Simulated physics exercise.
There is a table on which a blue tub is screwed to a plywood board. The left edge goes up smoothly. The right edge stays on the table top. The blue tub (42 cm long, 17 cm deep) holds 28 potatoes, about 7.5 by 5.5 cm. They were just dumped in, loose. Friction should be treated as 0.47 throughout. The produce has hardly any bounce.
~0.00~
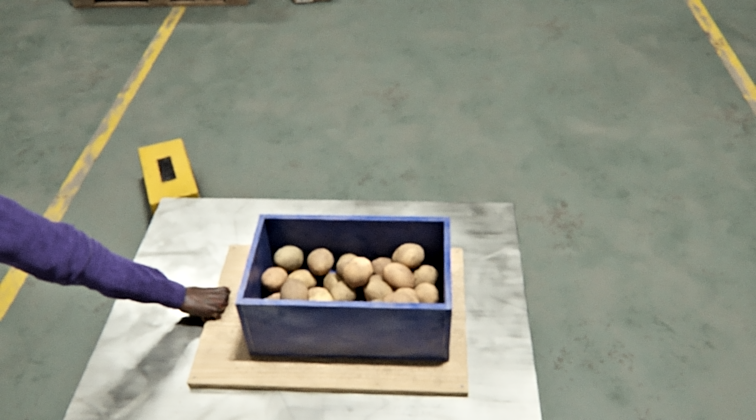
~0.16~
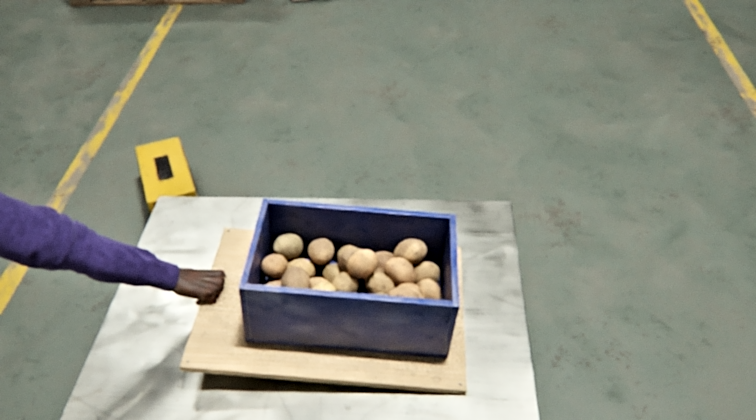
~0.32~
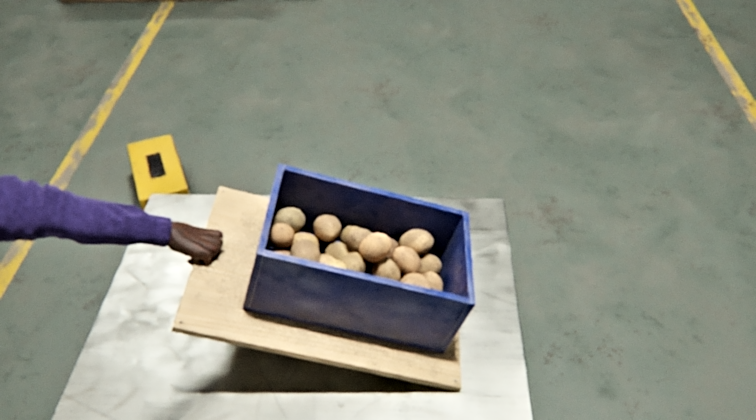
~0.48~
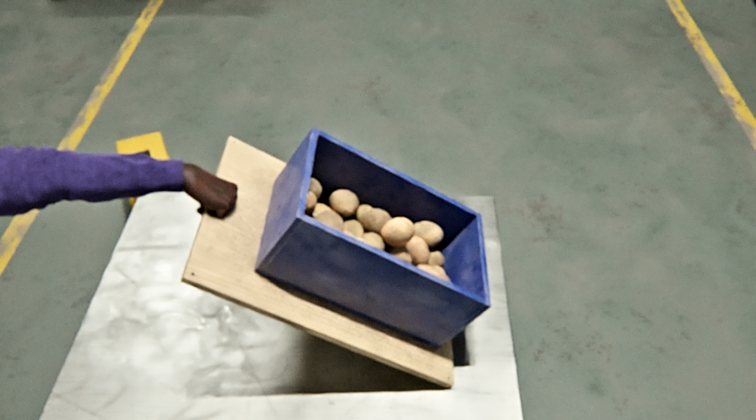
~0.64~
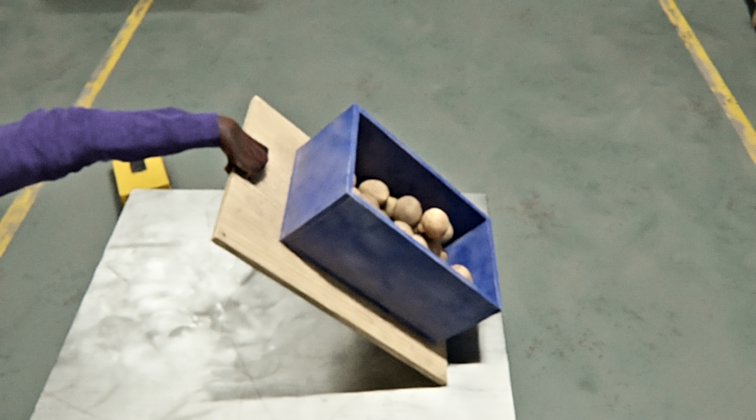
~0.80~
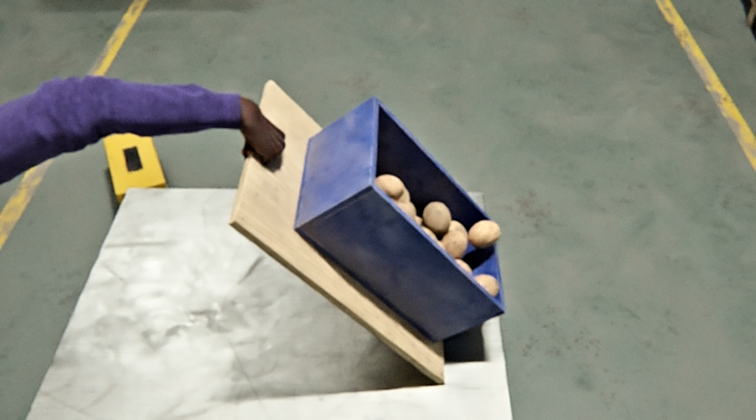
On a workshop table, a purple-sleeved arm steadily raising the left side of a wooden board carrying a blue box of potatoes.
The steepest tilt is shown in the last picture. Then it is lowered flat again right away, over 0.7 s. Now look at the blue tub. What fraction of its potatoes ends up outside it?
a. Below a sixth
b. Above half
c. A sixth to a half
a, below a sixth.
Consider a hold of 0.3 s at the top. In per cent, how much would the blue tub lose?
The blue tub would shed 0 percent of its load.
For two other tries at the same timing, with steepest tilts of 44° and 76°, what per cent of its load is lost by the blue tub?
0 % and 30 %.
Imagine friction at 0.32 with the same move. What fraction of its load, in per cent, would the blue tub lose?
In that case the blue tub sheds 0 per cent of its load.
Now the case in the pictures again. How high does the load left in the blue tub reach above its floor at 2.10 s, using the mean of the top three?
Near 16 centimetres, I'd say.
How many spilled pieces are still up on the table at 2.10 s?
Piece count: Roughly 0.
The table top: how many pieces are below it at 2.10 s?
The total is close to 1.
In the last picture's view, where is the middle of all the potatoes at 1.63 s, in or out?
Near (362, 285).
After 1.01 s, tilt 41°; 1 of 28 out of the blue tub.
After 1.27 s, tilt 13°; 1 of 28 out of the blue tub.
After 1.63 s, tilt 0°; 1 of 28 out of the blue tub.
When it is over (at 2.10 s), 1 of 28 out of the blue tub. Asked share, 1 of 28, 4 per cent.
